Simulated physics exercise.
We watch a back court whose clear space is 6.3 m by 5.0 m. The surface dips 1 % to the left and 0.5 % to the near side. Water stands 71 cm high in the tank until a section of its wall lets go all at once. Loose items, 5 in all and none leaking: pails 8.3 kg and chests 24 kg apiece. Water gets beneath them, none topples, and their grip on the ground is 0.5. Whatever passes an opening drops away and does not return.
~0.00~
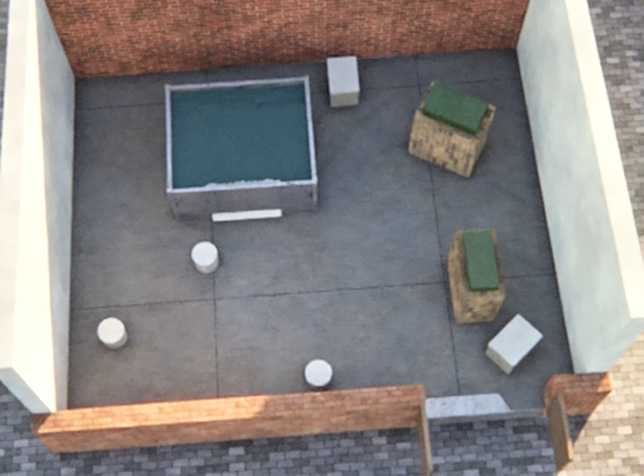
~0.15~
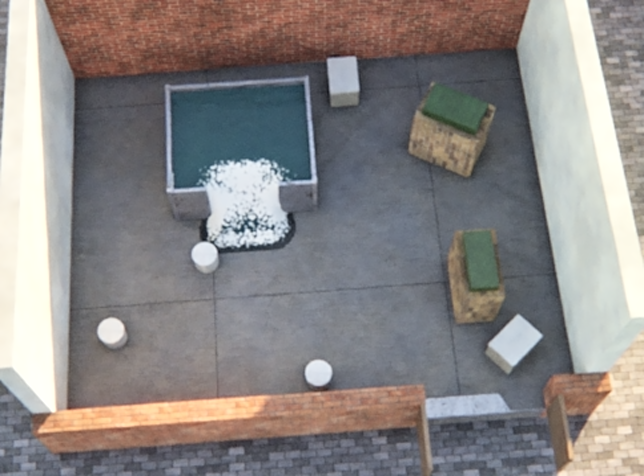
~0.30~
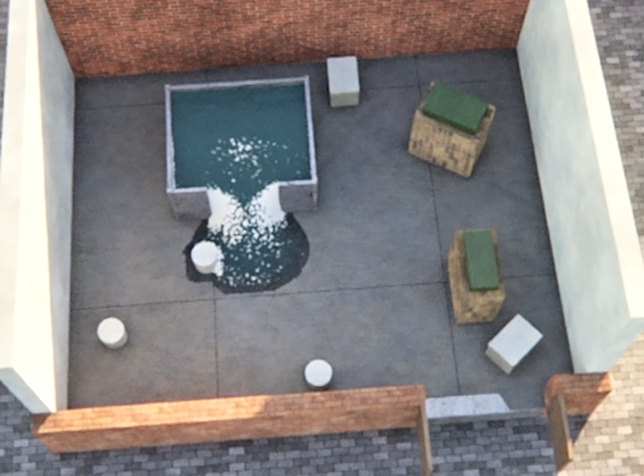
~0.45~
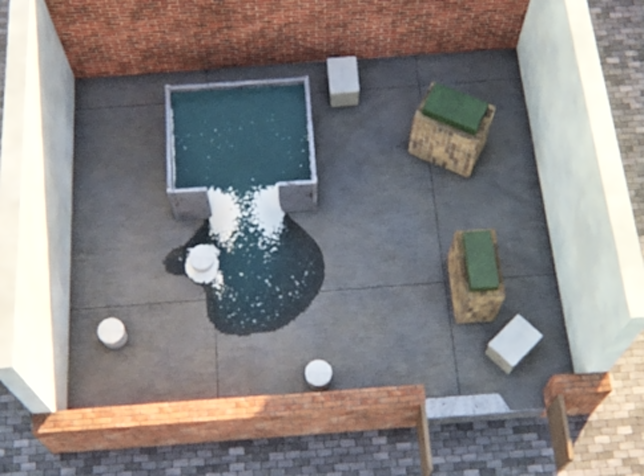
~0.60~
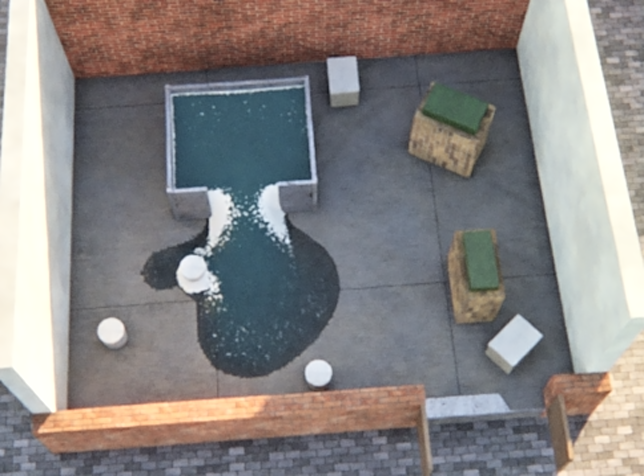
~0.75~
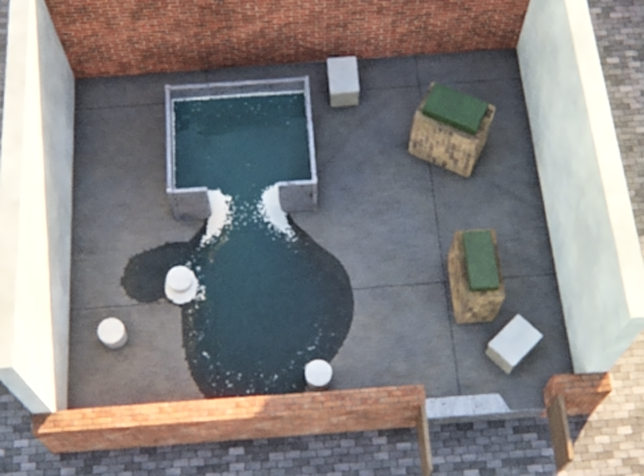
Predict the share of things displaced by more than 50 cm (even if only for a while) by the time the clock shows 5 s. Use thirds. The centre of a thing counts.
It is one to two thirds.
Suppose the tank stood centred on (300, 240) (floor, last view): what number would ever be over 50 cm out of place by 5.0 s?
In that case 3 of them.
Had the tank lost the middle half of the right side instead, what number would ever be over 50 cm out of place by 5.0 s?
In that case 0 of them.
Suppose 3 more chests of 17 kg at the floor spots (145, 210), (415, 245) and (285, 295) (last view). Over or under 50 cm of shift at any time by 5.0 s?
In that order: Less, under, over.
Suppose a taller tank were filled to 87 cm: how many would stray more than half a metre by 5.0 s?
Then 4.
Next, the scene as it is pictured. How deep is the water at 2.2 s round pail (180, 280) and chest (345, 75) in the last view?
Roughly 4 and 0 cm.
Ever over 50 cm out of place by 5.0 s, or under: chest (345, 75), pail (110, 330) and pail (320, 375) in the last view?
In turn: Short of it, more, more.
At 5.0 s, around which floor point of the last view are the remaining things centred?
At about (327, 239).
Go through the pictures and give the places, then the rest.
A pail at (205, 254), on the bottom; a pail at (319, 373), on the bottom; 2.7 m2 under water; 0 of 5 have shifted, in the first picture.
A pail at (205, 254) rests on the ground; a pail at (319, 373), on the bottom; water covers 3.3 m2; 0 of 5 have shifted, in the second picture.
A pail at (205, 254) rests on the ground; a pail at (319, 373), on the bottom; water covers 4.1 m2; 0 of 5 have shifted, in the third picture.
A pail at (202, 257) rests on the ground, 6 cm from its start; a pail at (319, 373) rests on the ground; water covers 5.0 m2; 1 of 5 have shifted, in the fourth picture.
A pail at (193, 267), on the bottom, 23 cm from its start; a pail at (319, 373) rests on the ground; water covers 6.3 m2; 1 of 5 have shifted, in the fifth picture.
A pail at (180, 278), on the bottom, 45 cm from its start; a pail at (319, 373), on the bottom; 7.8 m2 under water; 1 of 5 have shifted, in the sixth picture.
After 1.1 s 1 of 5 are over 50 cm from their spots; 0 afloat.
After 2.2 s 2 of 5 are over 50 cm from their spots; 0 afloat.
After 3.5 s 2 of 5 are over 50 cm from their spots; 0 afloat.
After 5.0 s 3 of 5 are over 50 cm from their spots, and 3 have been at some point; 0 afloat.
